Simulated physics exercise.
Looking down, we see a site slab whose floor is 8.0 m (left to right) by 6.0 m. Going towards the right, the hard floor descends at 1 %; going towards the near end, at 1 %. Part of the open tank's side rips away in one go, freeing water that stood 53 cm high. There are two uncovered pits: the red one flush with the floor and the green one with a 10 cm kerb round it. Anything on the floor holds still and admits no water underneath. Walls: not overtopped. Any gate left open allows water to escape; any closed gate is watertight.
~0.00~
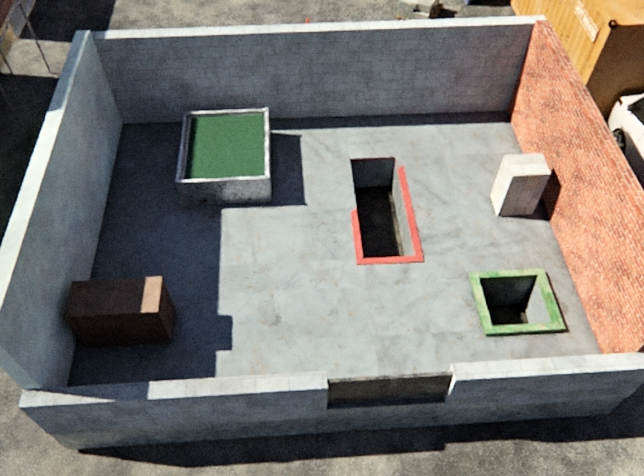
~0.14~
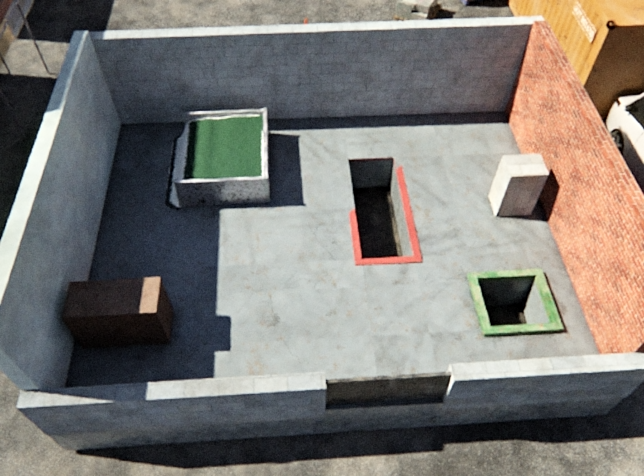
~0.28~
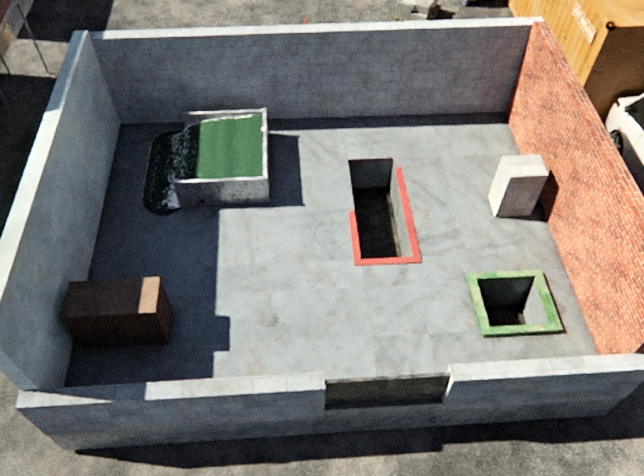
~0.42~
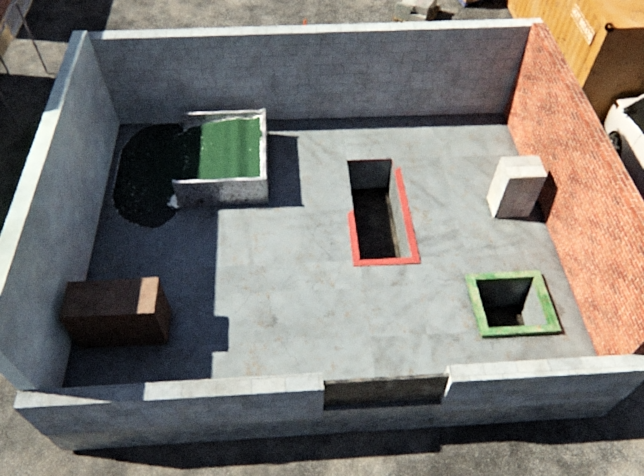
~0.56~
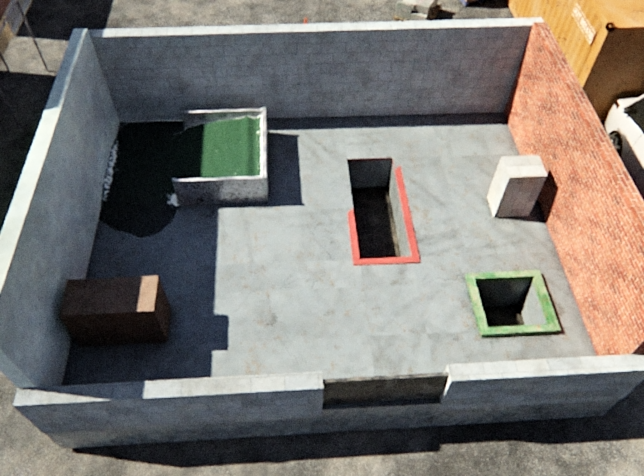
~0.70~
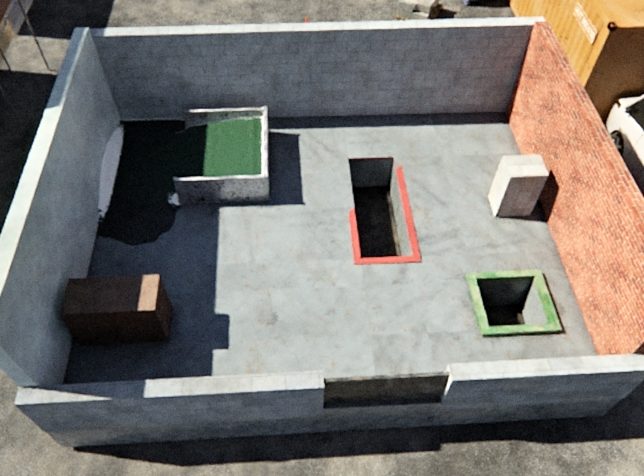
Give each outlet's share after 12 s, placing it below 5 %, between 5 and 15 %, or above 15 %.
Shares: Gateway not even 5 %, red pit from 5 to 15 %, green pit under 5 %.
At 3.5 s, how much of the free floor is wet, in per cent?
About 35 per cent.
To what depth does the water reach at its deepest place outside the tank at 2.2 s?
About 28 cm at most.
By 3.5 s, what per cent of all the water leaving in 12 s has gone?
0 %.
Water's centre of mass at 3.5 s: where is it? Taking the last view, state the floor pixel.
Roughly (185, 197) in the last picture.
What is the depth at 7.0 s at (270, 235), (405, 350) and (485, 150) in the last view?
2, 4 and 2 cm.
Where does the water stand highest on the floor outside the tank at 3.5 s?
Pixel (104, 306), about.
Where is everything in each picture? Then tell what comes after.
Still water, 53 cm deep, in the open tank at (225, 147), in the first frame.
The front is at (174, 206), 0.9 m from the gap at (186, 162); 0.3 m2 of floor is under water; 53 cm left at the back of the open tank, in the second frame.
The front is at (160, 211), 1.1 m from the gap at (186, 163); 1.2 m2 of floor is under water; 53 cm left at the back of the open tank, in the third frame.
The front is at (125, 213), 1.4 m from the gap at (185, 165); 2.5 m2 of floor is under water; 50 cm left at the back of the open tank, in the fourth frame.
The front is at (100, 214), 1.8 m from the gap at (185, 163); 3.5 m2 of floor is under water; 44 cm left at the back of the open tank, in the fifth frame.
The front is at (98, 229), 2.0 m from the gap at (186, 162); 3.8 m2 of floor is under water; 45 cm left at the back of the open tank, in the sixth frame.
After 1.4 s water covers 10 % of the floor and is deepest (38 cm) near (120, 129); gone so far, the gateway 0 %, the red pit 0 %, the green pit 0 %.
After 2.2 s water covers 15 % of the floor and is deepest (28 cm) near (104, 306); gone so far, the gateway 0 %, the red pit 0 %, the green pit 0 %.
After 3.5 s water covers 35 % of the floor and is deepest (21 cm) near (104, 306); gone so far, the gateway 0 %, the red pit 0 %, the green pit 0 %.
After 7.0 s water covers 65 % of the floor and is deepest (9 cm) near (109, 181); gone so far, the gateway 0 %, the red pit 5 %, the green pit 0 %.
After 12.0 s water covers 75 % of the floor and is deepest (11 cm) near (591, 379); gone so far, the gateway 0 %, the red pit 12 %, the green pit 0 %.
